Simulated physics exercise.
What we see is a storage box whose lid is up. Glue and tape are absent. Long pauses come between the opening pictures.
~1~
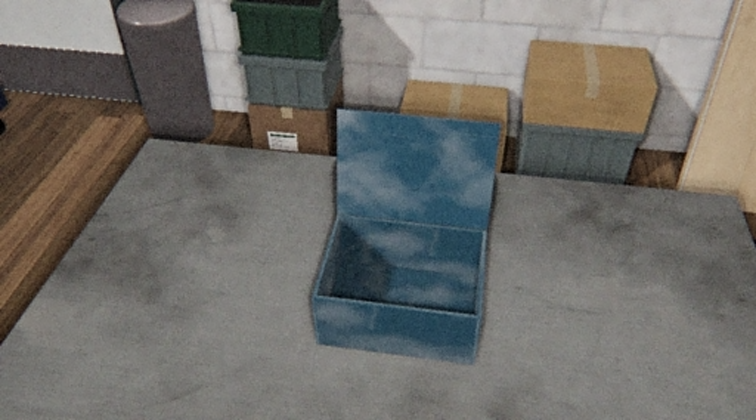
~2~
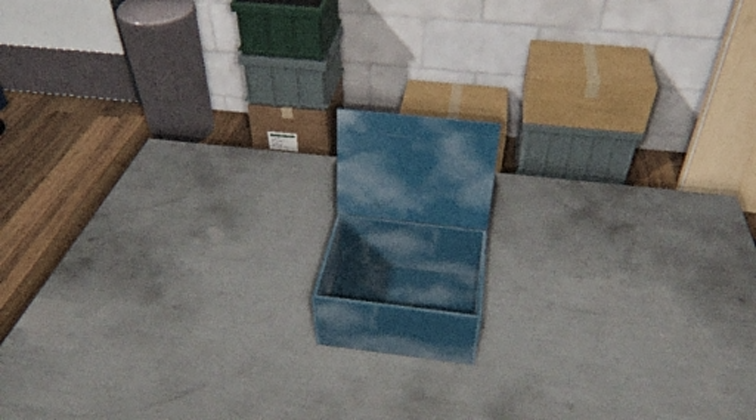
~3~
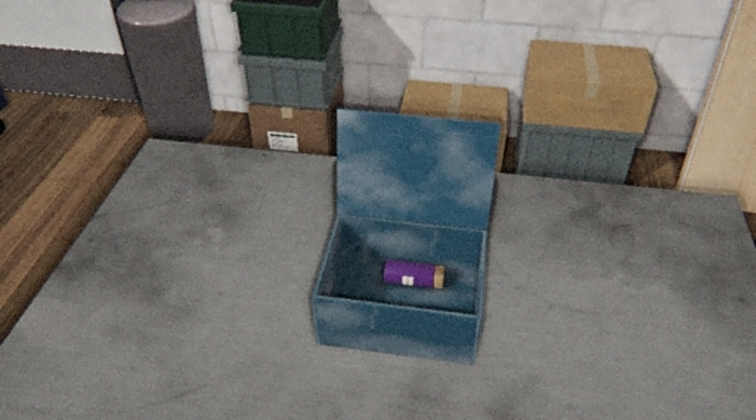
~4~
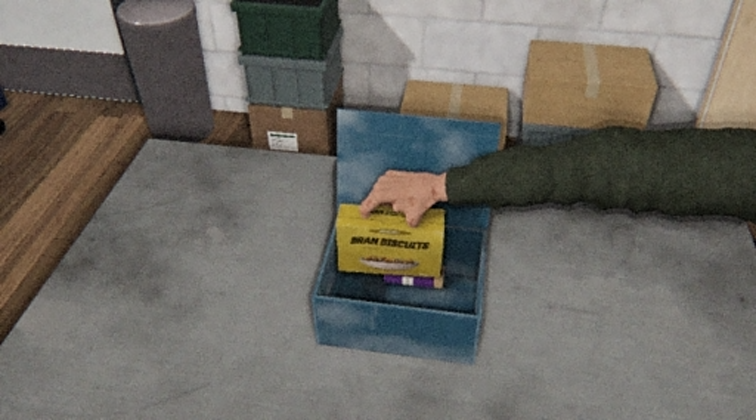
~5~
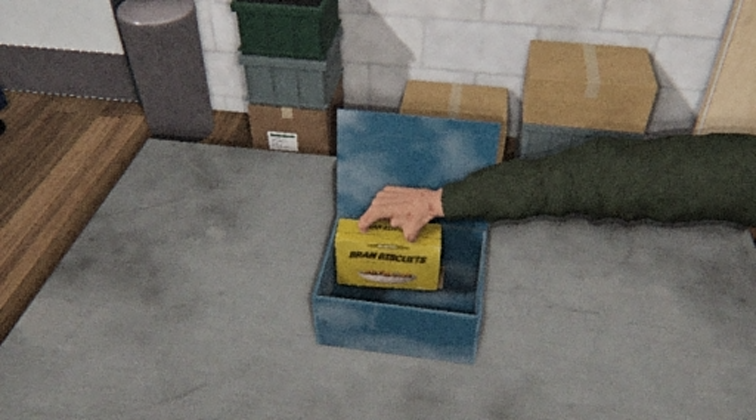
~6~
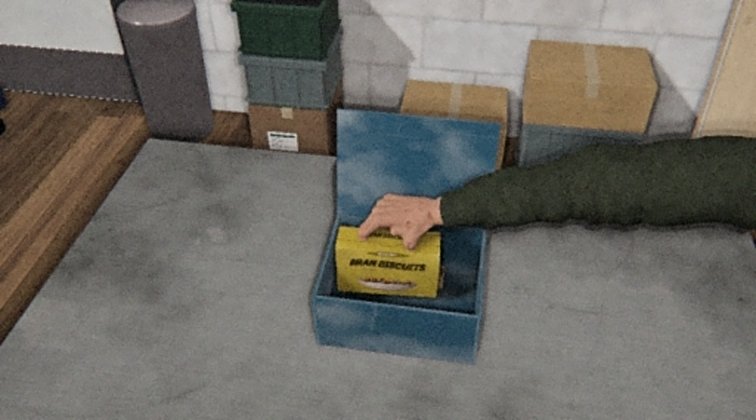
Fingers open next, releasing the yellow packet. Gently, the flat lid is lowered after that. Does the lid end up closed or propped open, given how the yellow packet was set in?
Lowered fully.
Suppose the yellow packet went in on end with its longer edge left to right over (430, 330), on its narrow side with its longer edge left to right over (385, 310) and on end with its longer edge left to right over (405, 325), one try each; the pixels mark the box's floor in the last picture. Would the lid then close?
In order: Lid stays open, lid shuts, lid stays open.
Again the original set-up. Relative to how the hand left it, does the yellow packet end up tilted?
Looking at the last picture, the yellow packet is left as set.
Then, 1.10 s after the last picture, lid starting down; yellow packet slid a little near (391, 285).
Then, 1.60 s after the last picture, lid 57° above the rim; yellow packet slid a little near (391, 285).
Then, 1.90 s after the last picture, lid 21° above the rim; yellow packet slid a little near (391, 285).
At rest, lid shut; moved from the start, yellow packet; purple shaker in place. Seen from the same camera at the end, yellow packet near (391, 285).
